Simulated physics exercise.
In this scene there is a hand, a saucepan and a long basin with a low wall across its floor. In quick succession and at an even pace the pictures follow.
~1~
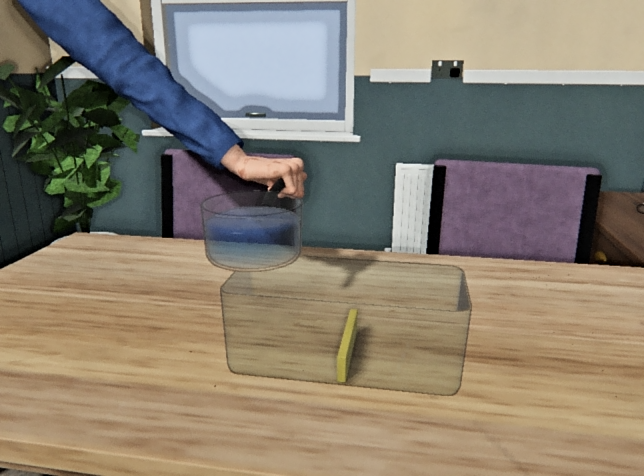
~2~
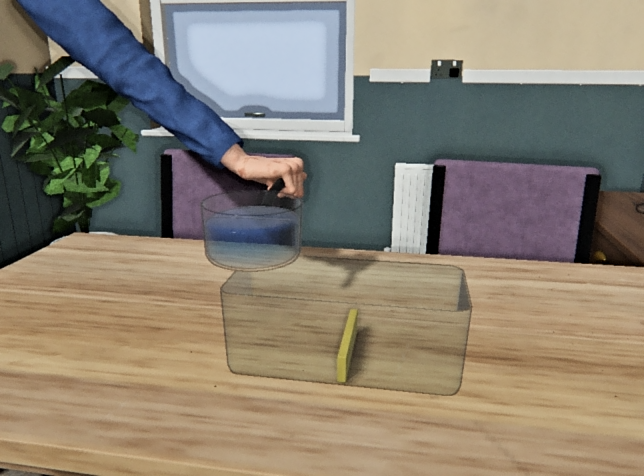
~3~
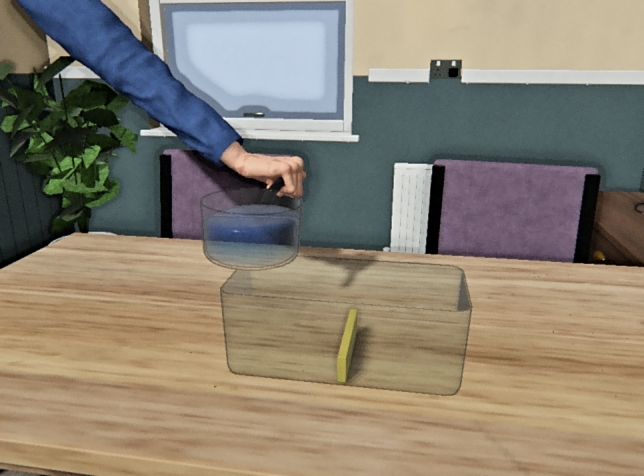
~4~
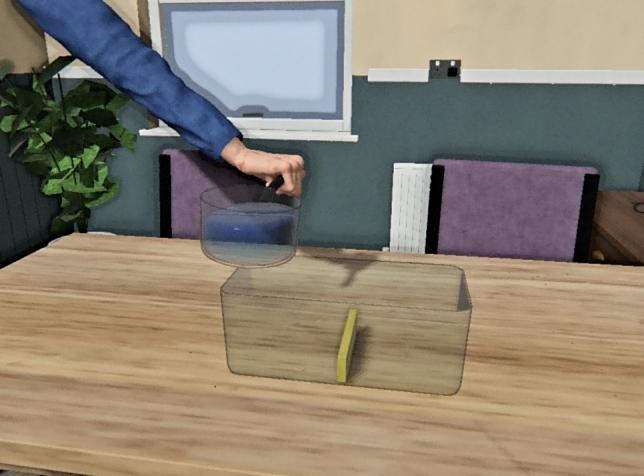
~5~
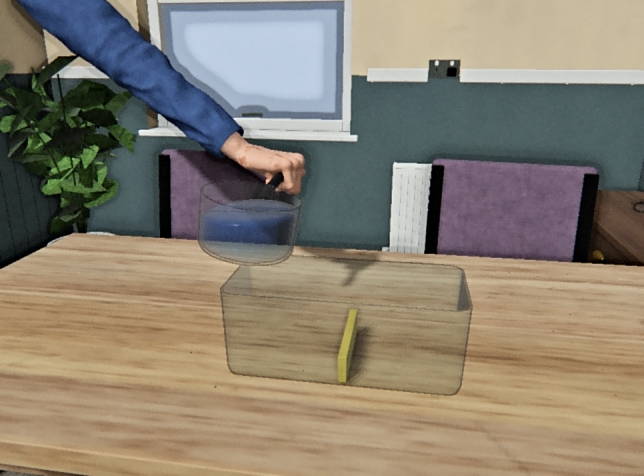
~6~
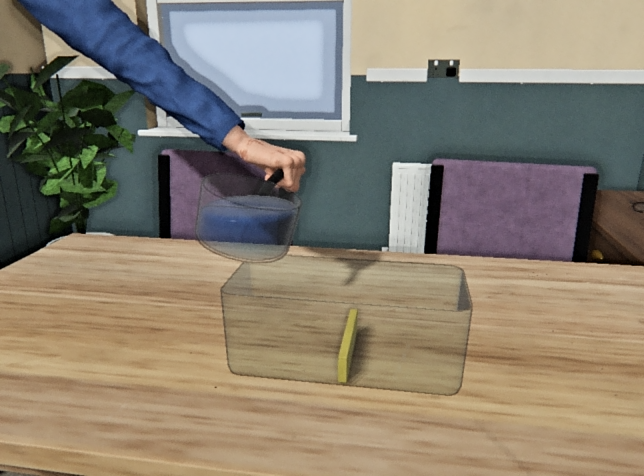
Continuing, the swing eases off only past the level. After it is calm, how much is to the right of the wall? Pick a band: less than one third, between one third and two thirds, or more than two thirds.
It is more than two thirds.
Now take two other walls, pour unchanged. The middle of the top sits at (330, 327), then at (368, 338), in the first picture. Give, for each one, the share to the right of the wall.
Try 1: Some 95 %; try 2: 65 %.
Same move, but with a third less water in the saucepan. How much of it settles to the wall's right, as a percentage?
Some 90 parts in a hundred.
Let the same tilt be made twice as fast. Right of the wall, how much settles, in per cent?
Around 70 in a hundred.
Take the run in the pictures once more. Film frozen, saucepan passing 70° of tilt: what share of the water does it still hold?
I'd reckon near 70 percent is still held at that tilt.
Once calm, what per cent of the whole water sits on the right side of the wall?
Roughly 90 %.
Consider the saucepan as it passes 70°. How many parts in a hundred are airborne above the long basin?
Roughly 30 in a hundred.
A moment on, the saucepan is tipped part way and 68 per cent is still to pour, 4 is left of the wall and 0 right of it.
Next, the saucepan is tipped right over and 14 per cent is still to pour, 4 is left of the wall and 64 right of it.
Then the saucepan is tipped right over and 1 per cent is still to pour, 10 is left of the wall and 86 right of it.
Later the saucepan is tipped right over and 0 per cent is still to pour, 11 is left of the wall and 88 right of it.
Finally, 11 per cent lies left of the wall, 88 right of it and 0 outside.
